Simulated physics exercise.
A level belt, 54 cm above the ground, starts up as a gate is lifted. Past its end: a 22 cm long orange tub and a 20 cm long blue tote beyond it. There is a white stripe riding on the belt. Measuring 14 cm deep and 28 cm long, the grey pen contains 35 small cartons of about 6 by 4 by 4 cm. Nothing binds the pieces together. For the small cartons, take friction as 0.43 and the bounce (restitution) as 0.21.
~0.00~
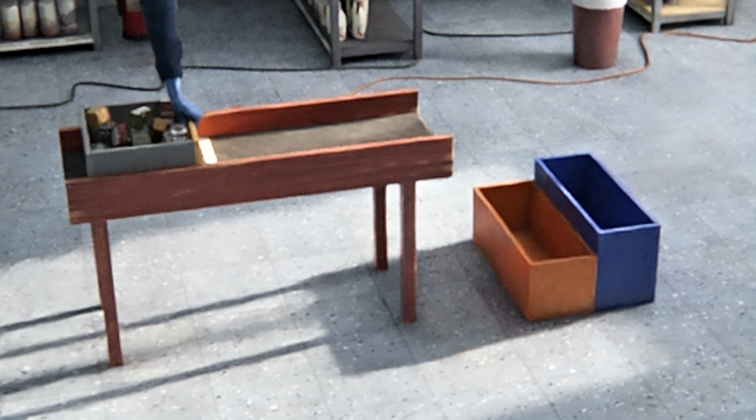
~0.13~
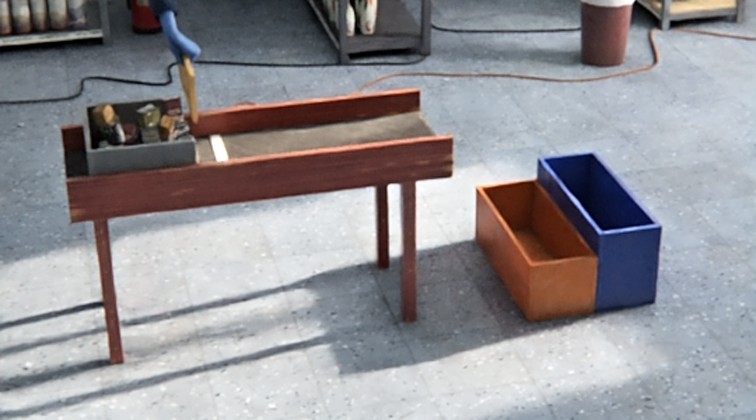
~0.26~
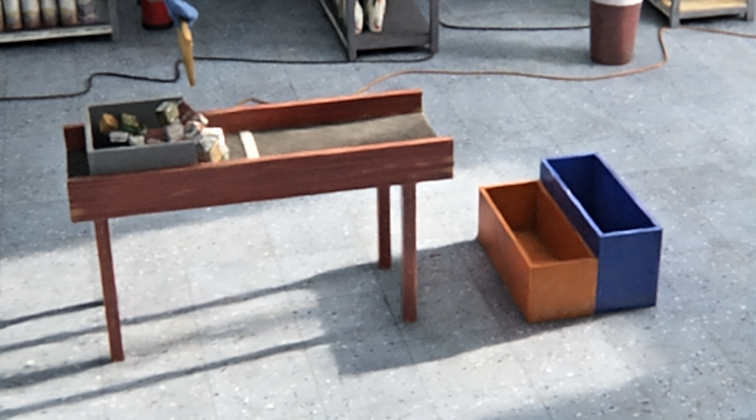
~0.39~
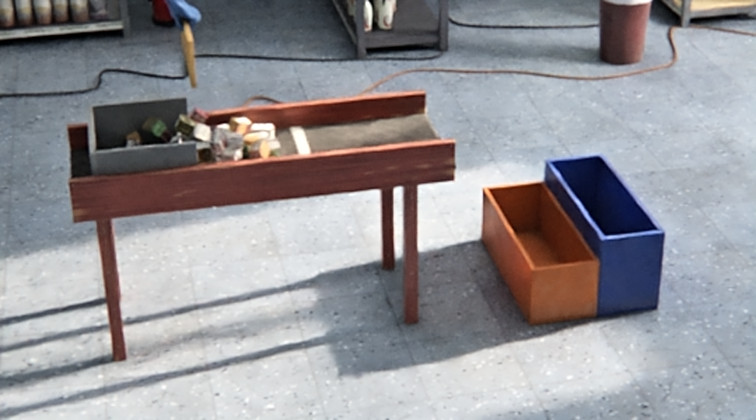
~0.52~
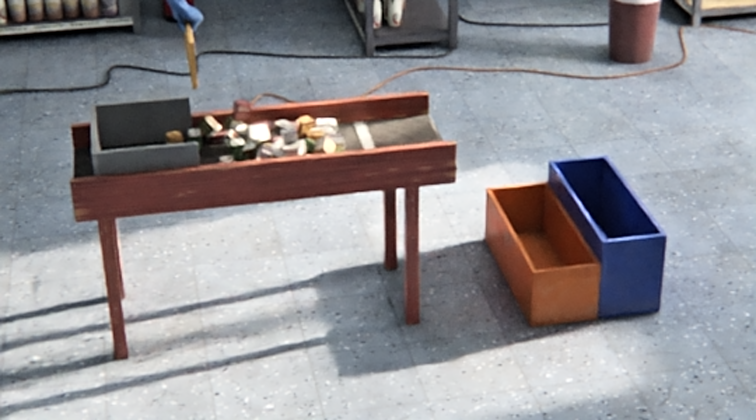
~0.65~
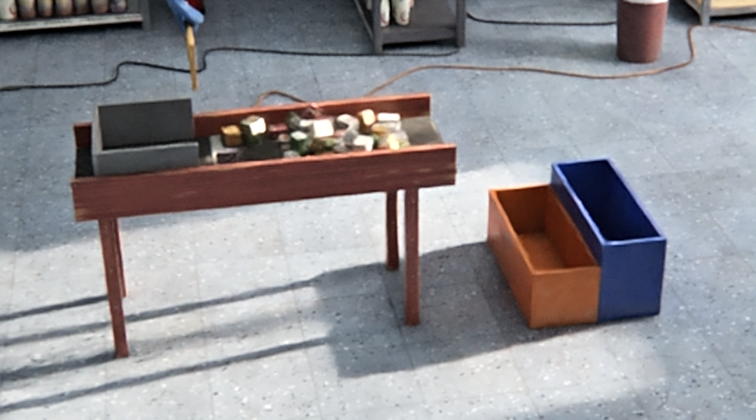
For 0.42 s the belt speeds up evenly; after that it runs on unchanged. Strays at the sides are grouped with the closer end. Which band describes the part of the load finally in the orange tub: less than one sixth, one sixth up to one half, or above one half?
The bulk of the load ends there.
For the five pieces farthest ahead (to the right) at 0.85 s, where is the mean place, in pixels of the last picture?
Pixel (488, 143), give or take.
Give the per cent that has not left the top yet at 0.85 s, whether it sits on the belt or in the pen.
Estimate: Some 65 %.
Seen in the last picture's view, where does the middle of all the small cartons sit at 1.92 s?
Look near pixel (542, 267).
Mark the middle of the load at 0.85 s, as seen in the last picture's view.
Somewhere around (432, 134) in pixels.
After 0.85 s, 22 on the belt and 13 in the air.
After 1.11 s, 9 in the orange tub and 26 in the air.
After 1.46 s, 33 in the orange tub and 2 in the blue tote.
Outcome (at 1.92 s), 34 in the orange tub and 1 in the blue tote. Asked share, 34 of 35, 97 per cent.
